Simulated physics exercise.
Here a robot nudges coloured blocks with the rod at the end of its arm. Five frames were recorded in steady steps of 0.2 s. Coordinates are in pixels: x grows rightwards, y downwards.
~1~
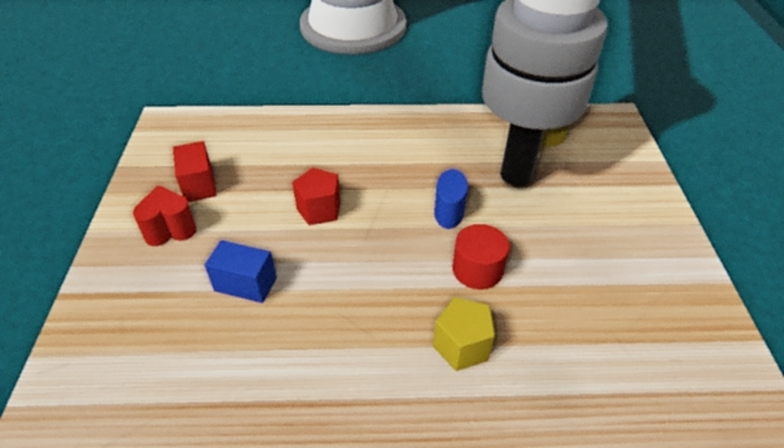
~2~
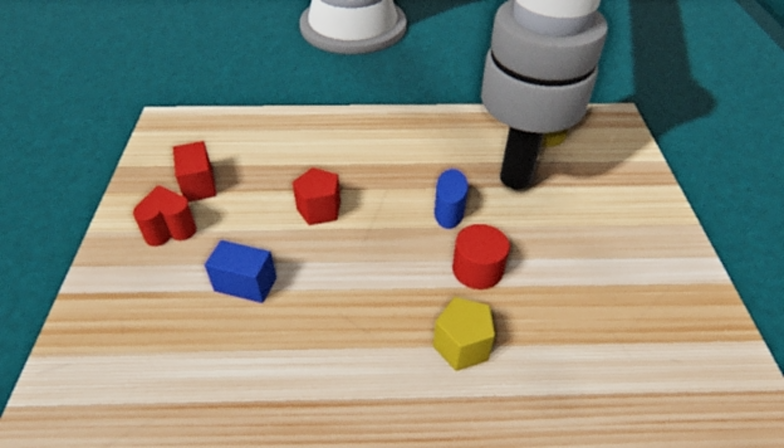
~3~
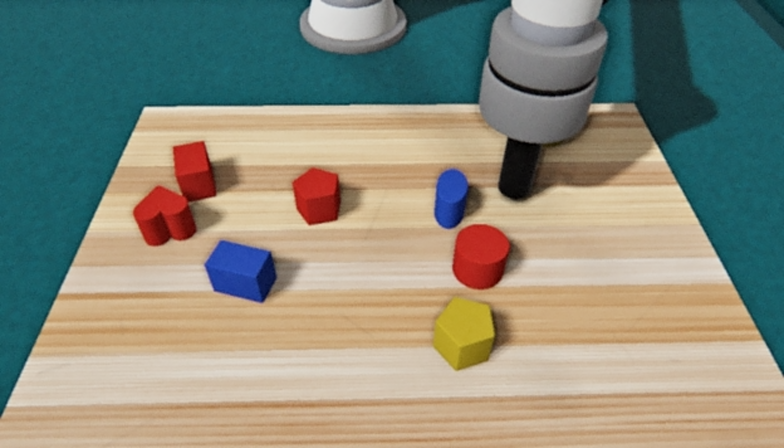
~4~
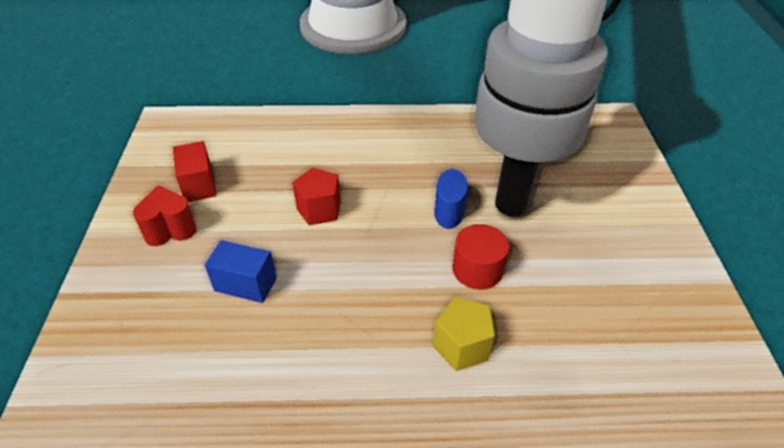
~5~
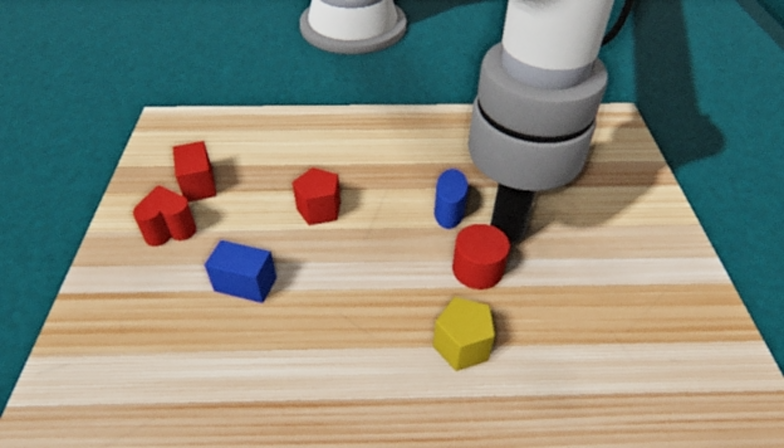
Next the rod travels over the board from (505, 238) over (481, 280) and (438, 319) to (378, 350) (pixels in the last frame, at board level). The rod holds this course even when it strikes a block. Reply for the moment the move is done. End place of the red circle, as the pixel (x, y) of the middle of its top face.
In the picture, that point is around (327, 318).
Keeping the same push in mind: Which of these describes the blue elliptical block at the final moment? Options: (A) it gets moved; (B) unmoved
Letter B.
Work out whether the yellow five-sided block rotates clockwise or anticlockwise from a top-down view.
Direction: Anticlockwise.
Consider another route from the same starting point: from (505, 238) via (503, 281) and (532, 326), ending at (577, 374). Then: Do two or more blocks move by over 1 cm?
I'd say no.
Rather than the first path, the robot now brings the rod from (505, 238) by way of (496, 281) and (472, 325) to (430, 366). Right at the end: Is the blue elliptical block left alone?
Short answer: Yes.
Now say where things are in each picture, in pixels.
Rod tip (516, 176); block tops, blue elliptical block (452, 184); yellow five-sided block (467, 320); red circle (483, 242), in the first frame.
Rod (516, 179); blocks unchanged, in the second frame.
Rod (514, 188); blocks unchanged, in the third frame.
Rod (511, 205); blocks unchanged, in the fourth frame.
Rod (507, 230); blue elliptical block (452, 184); yellow five-sided block (467, 320); red circle (483, 242), in the fifth frame.
On the path given first. One third of the way, rod (482, 273); red circle (449, 276).
Two thirds of the way, rod (439, 312); yellow five-sided block (462, 330), turned 35° anticlockwise; red circle (392, 304).
At the end, rod (378, 343); blue elliptical block in place; yellow five-sided block (461, 333), turned 45° anticlockwise; red circle (327, 318).
